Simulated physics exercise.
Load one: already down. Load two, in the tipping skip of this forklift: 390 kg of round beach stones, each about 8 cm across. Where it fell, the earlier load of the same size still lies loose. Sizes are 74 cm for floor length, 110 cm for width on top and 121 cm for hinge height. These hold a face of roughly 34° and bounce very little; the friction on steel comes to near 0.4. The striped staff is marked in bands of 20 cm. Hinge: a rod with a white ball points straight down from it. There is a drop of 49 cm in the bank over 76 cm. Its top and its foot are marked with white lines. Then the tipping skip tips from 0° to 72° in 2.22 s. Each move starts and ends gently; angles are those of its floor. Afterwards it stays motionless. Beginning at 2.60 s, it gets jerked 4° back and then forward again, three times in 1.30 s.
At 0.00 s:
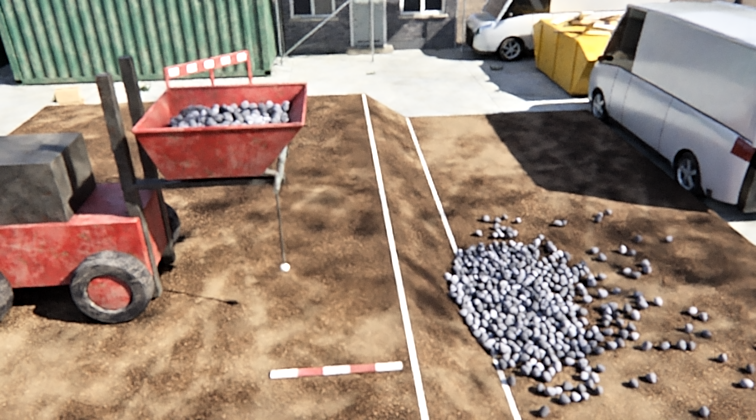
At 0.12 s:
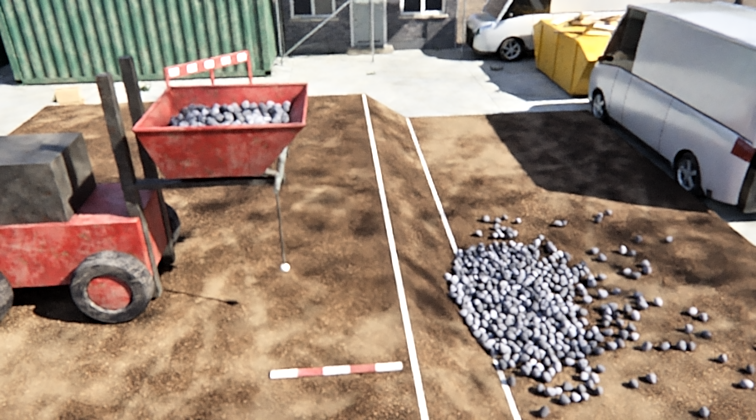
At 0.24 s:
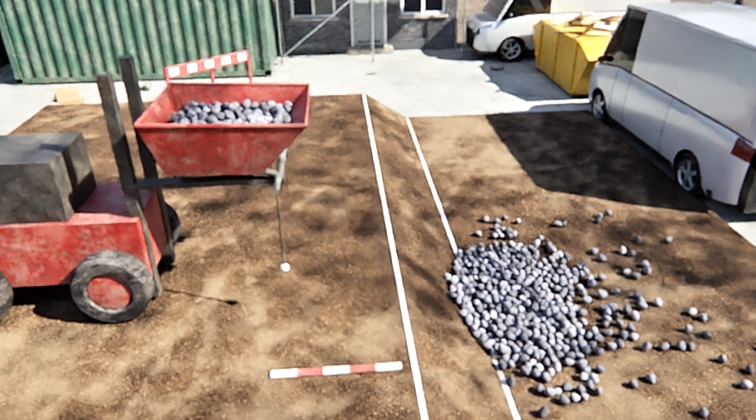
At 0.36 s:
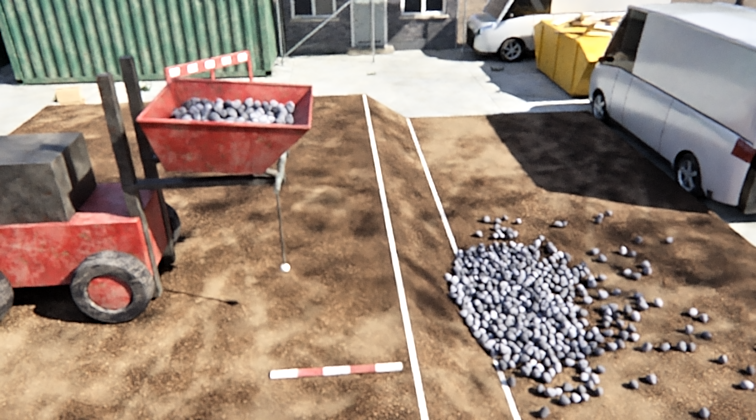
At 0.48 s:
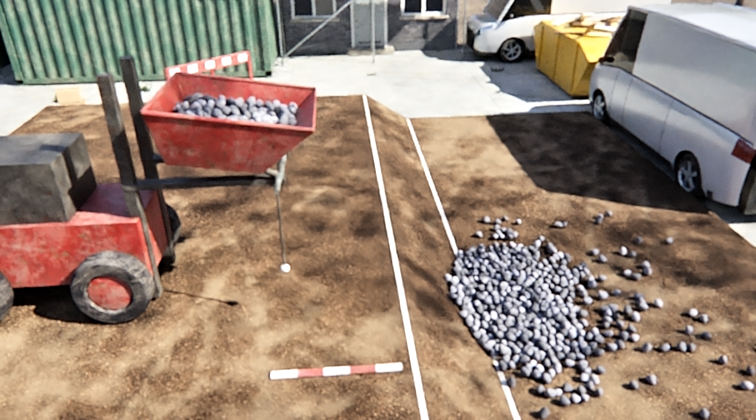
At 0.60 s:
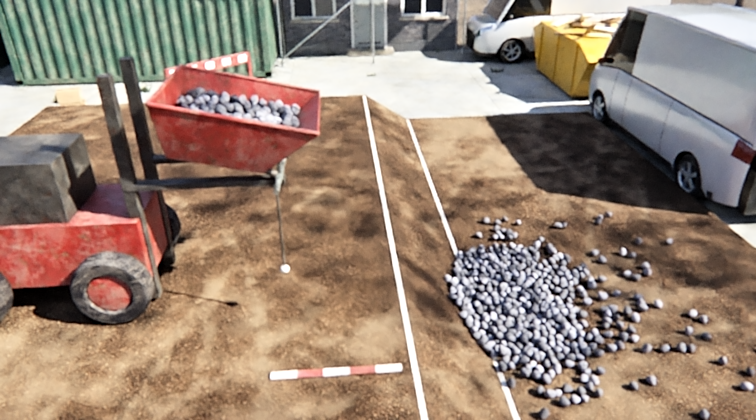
A red forklift slowly tilts its raised skip of grey stones down toward the right.
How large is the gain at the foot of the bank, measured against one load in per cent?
Some 51 per cent is added.
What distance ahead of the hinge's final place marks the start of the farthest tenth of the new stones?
Roughly 220 centimetres.
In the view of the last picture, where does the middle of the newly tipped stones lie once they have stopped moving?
They settle centred around (472, 291).
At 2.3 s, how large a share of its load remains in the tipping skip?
Close to 35 per cent of the load.
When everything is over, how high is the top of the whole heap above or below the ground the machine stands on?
Top of heap: Approx. 8 cm above ground level.
After 1.7 s the floor is at 61°; in per cent of one load, 100 in the tipping skip, 9 on the top or the slope, 89 at the foot of the bank; the foremost stones are at (703, 303).
After 2.3 s the floor is at 72°; in per cent of one load, 36 in the tipping skip, 73 on the top or the slope, 89 at the foot of the bank; the foremost stones are at (703, 303).
After 4.3 s the floor is at 72°; in per cent of one load, 0 in the tipping skip, 58 on the top or the slope, 140 at the foot of the bank; the foremost stones are at (703, 303).
After 6.9 s the floor is at 72°; in per cent of one load, 0 in the tipping skip, 58 on the top or the slope, 140 at the foot of the bank; the foremost stones are at (703, 303). Net gain at the foot of the bank, 51.
